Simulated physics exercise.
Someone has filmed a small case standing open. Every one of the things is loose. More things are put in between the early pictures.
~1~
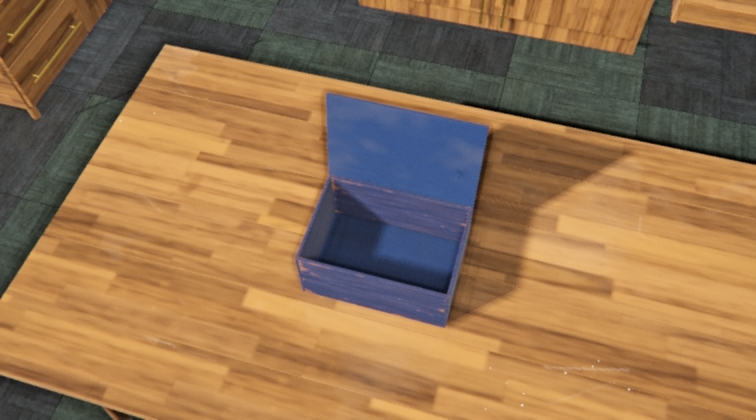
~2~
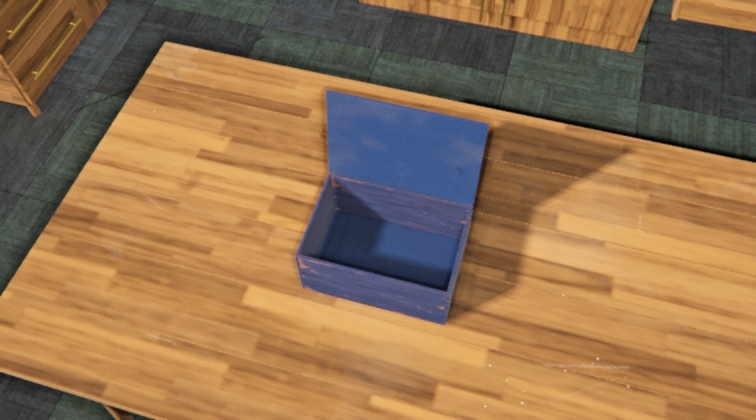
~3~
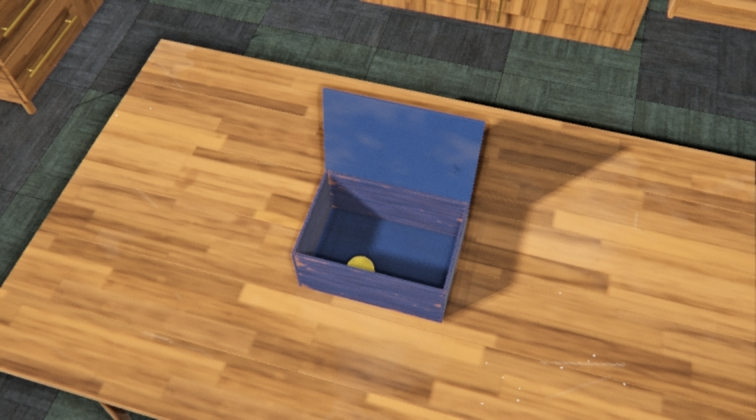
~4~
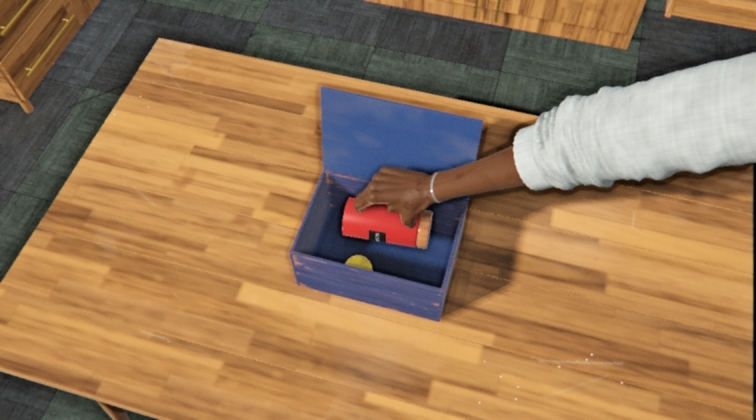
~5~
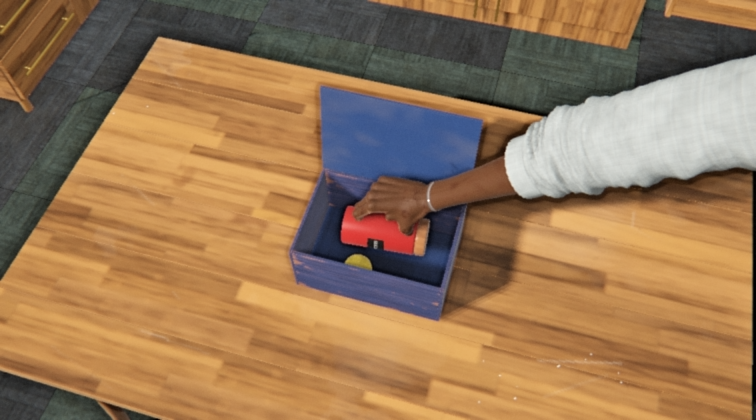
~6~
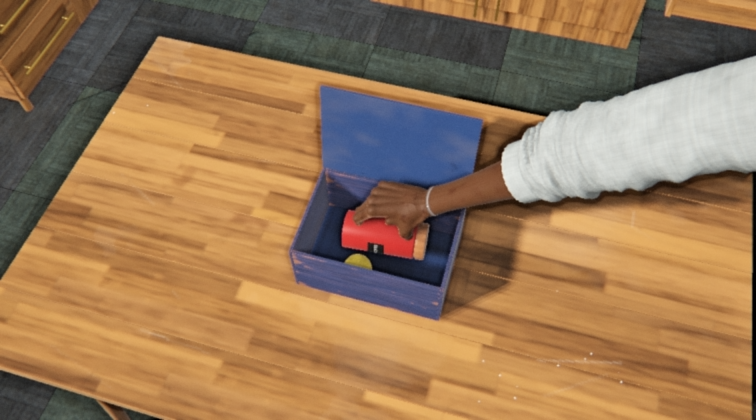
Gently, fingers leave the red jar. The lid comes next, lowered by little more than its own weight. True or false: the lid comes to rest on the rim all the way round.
True.
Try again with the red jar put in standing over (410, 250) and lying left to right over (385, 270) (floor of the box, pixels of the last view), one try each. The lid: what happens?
With the first packing the lid is left gaping; with the second it lowers fully.
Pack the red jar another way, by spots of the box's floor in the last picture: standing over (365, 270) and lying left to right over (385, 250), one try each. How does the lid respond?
Trial 1: Lid lowered. Trial 2: Lid lowered.
Then, 0.40 s on from there, red jar shifted about its own width near (383, 231); yellow lemon shifted a little.
Then, 1.40 s on from there, lid 74° above the rim; red jar shifted about its own width near (384, 228); yellow lemon shifted about its own width.
Then, 1.70 s on from there, lid 45° above the rim; red jar shifted about its own width near (384, 228); yellow lemon shifted about its own width.
Then, 2.00 s on from there, lid 3° above the rim; red jar shifted about its own width near (384, 228); yellow lemon shifted about its own width.
In the end, lid shut; moved from the start, yellow lemon and red jar. At the end, from the last picture's camera, red jar near (384, 228).
